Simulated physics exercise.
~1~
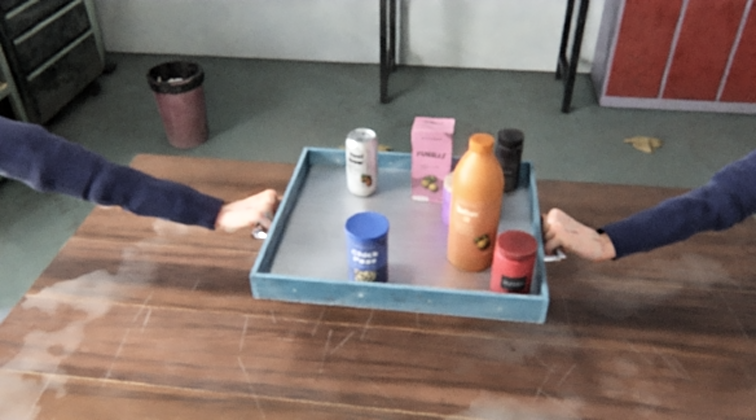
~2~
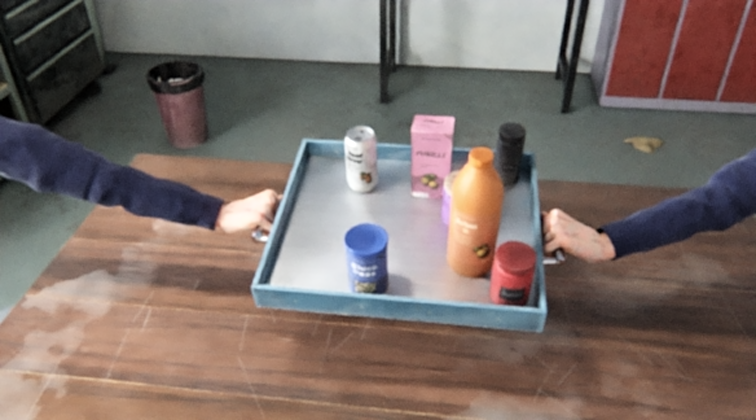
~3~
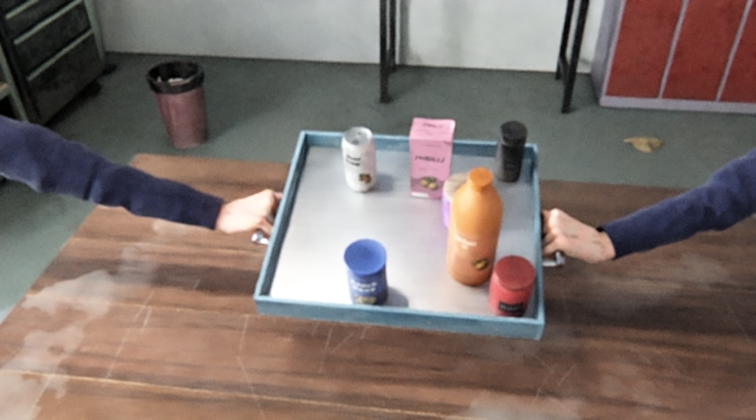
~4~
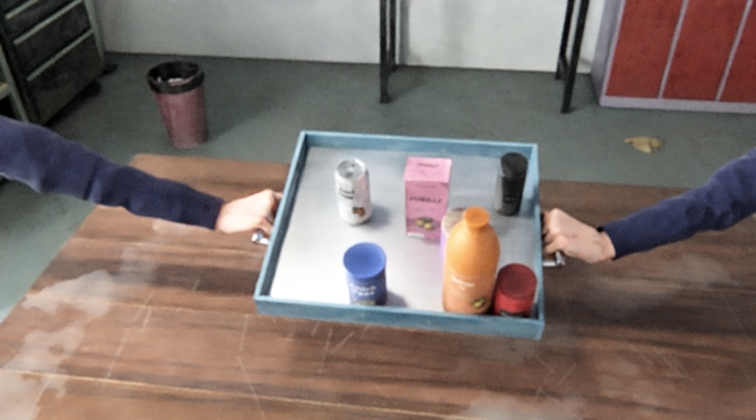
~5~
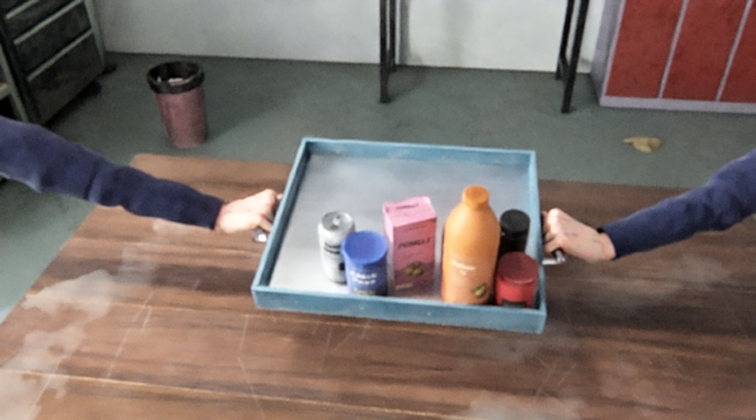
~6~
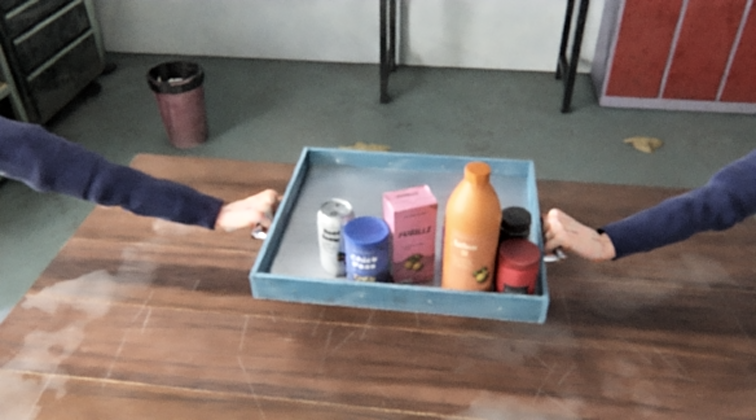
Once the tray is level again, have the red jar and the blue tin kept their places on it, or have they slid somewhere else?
Both the red jar and the blue tin keep their places near the front edge of the tray.
